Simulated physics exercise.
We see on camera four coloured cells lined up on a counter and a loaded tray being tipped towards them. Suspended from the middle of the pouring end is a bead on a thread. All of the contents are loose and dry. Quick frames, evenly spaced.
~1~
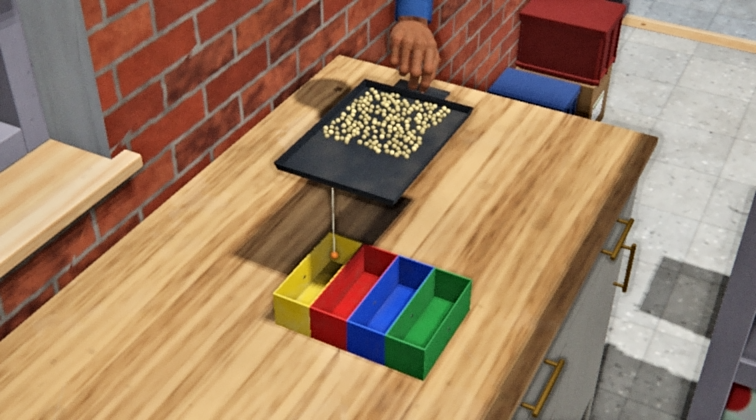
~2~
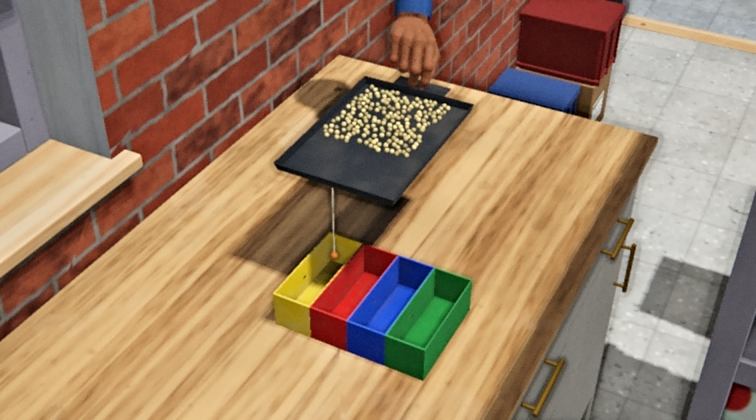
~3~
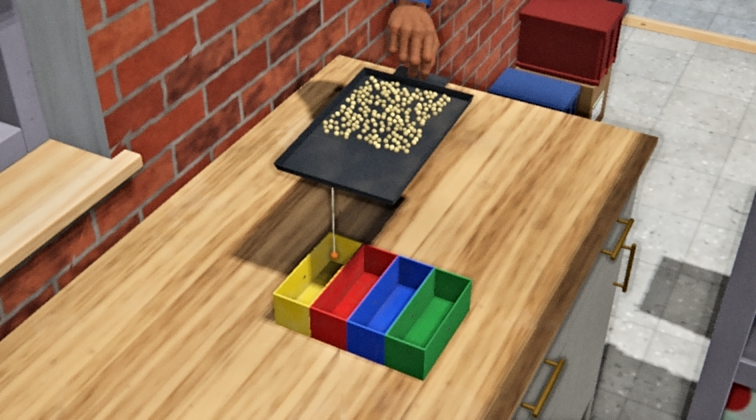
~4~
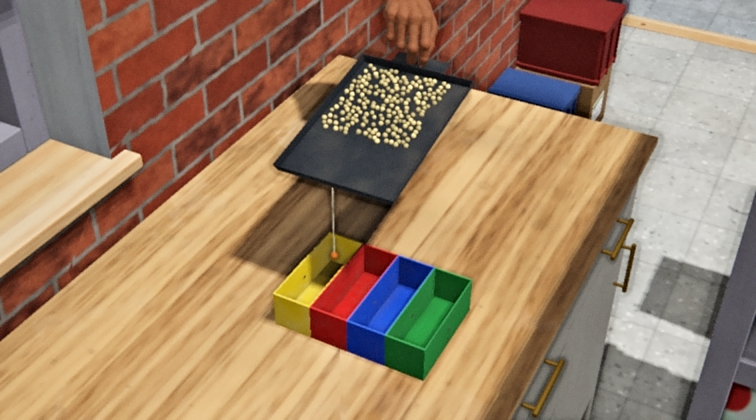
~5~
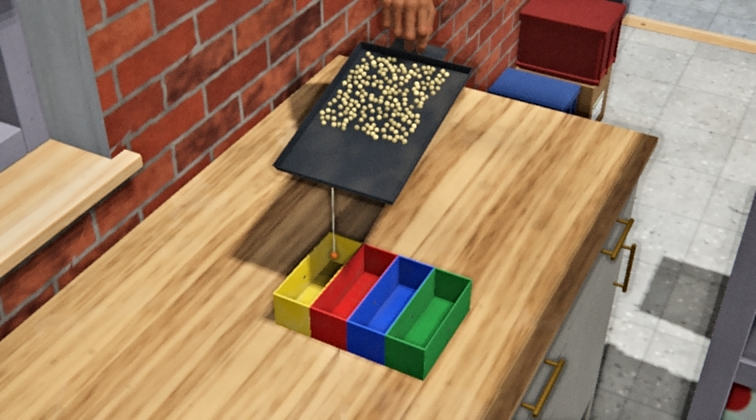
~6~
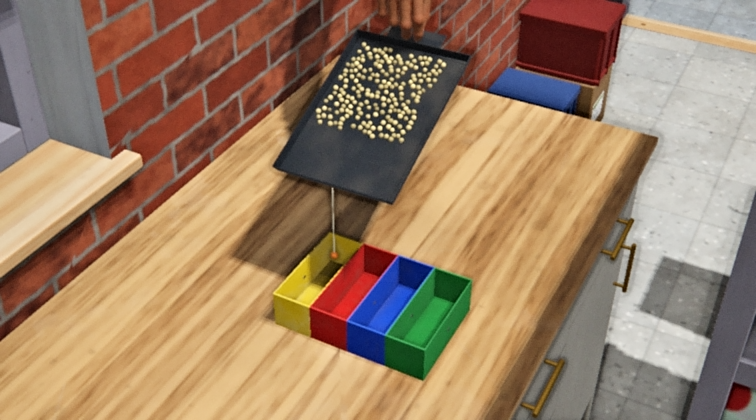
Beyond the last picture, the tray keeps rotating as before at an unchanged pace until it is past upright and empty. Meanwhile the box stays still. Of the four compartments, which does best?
The yellow one does best.
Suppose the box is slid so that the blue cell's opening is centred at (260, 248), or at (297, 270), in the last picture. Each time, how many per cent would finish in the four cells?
In order: 40 percent, then 90 percent.
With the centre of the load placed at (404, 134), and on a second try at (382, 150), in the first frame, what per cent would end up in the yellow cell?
Estimate: 30 % first, 30 % second.
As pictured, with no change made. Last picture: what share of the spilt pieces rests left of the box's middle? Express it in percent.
I'd guess close to 100 %.
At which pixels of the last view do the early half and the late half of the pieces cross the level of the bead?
About (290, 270) to begin with, then about (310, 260).
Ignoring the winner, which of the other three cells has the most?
Second: Red.
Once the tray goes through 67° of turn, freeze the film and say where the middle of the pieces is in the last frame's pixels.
The middle of the pieces shows up near (303, 219).
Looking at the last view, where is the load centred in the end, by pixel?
Last view, resting centre - approx. (297, 315).
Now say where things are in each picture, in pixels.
In the first frame, corners of the pouring end at (277, 162) and (393, 198), level; middle of the load at (384, 123), soya beans; bead on its thread at (334, 255); yellow cell at (292, 312); red cell at (329, 326); blue cell at (366, 340); green cell at (405, 355).
In the second frame, corners of the pouring end at (277, 162) and (392, 198), level; middle of the load at (384, 121).
In the third frame, corners of the pouring end at (277, 163) and (392, 198), tipped barely, level across its low end; middle of the load at (384, 115).
In the fourth frame, corners of the pouring end at (276, 163) and (392, 199), tipped a little, level across its low end; middle of the load at (383, 106).
In the fifth frame, corners of the pouring end at (276, 164) and (391, 199), tipped clearly, level across its low end; middle of the load at (381, 98).
In the sixth frame, corners of the pouring end at (276, 165) and (391, 199), tipped clearly, level across its low end; middle of the load at (378, 93), nearly all on the move; yellow cell at (292, 312); red cell at (329, 326); blue cell at (366, 340); green cell at (405, 355).
Soon after the last picture, tray tipped steeply; about a quarter on the tray; a small part in the yellow cell; a small part in the red cell; about two thirds falling or outside the box.
A little later, tray tipped past a quarter turn; about a quarter in the yellow cell; a small part in the red cell; a stray few in the blue cell; about half falling or outside the box.
Later still, tray tipped past a quarter turn; about a third in the yellow cell; about a quarter in the red cell; a small part in the blue cell; about half falling or outside the box.
At rest, tray tipped past a quarter turn; about a third in the yellow cell; about a quarter in the red cell; a small part in the blue cell; none in the green cell; about half outside the box.
